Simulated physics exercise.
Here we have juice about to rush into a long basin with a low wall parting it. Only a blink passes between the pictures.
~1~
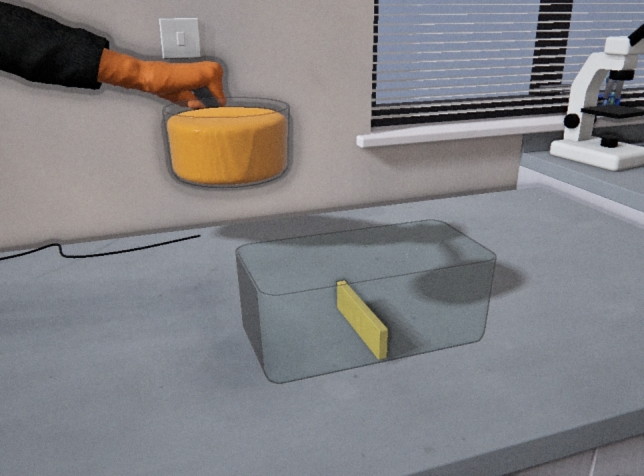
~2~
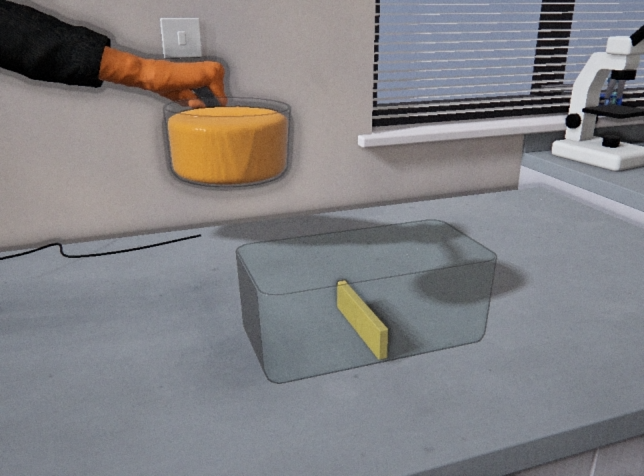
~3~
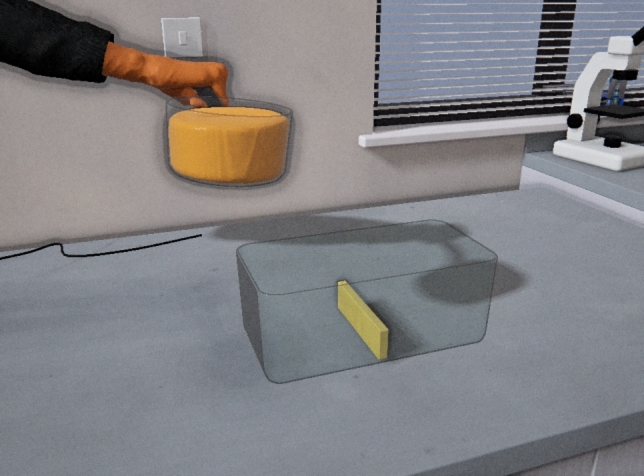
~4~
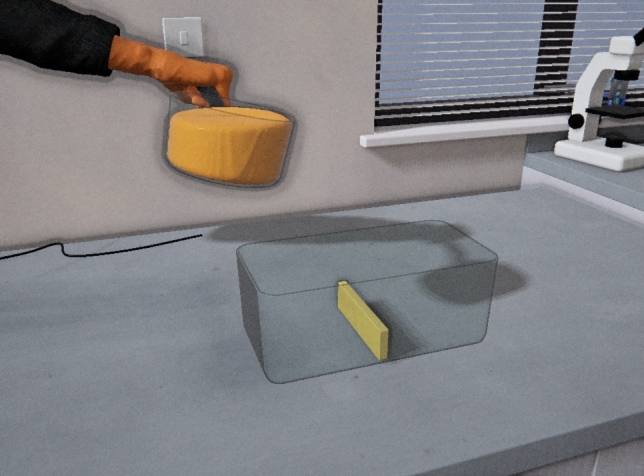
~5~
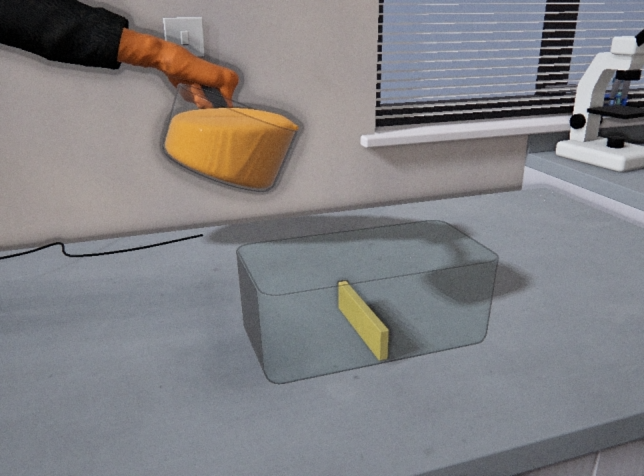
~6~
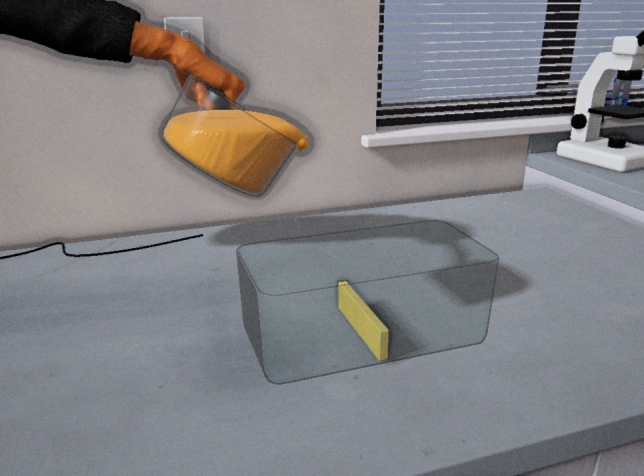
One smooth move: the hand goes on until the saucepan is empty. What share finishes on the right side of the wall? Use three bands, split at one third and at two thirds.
Under a third ends up there.
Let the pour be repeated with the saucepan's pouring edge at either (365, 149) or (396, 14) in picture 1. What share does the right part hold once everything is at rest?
It would come to near 85 per cent, and then near 60 per cent.
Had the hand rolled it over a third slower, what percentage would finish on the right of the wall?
About 25 per cent would end up there.
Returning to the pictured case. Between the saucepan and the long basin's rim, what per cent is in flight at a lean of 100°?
Roughly 45 percent.
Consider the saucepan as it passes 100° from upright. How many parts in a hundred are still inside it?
Remaining share, estimated: 20 %.
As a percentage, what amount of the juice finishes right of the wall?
15 in a hundred.
A moment on, the tilt is 100° and 22 per cent is still to pour, 29 is left of the wall and 5 right of it.
Next, the tilt is 114° and 3 per cent is still to pour, 79 is left of the wall and 10 right of it.
Then the tilt is 114° and 0 per cent is still to pour, 82 is left of the wall and 14 right of it.
Later the tilt is 114° and 0 per cent is still to pour, 81 is left of the wall and 16 right of it.
At rest 81 per cent lies left of the wall, 16 right of it and 4 outside.
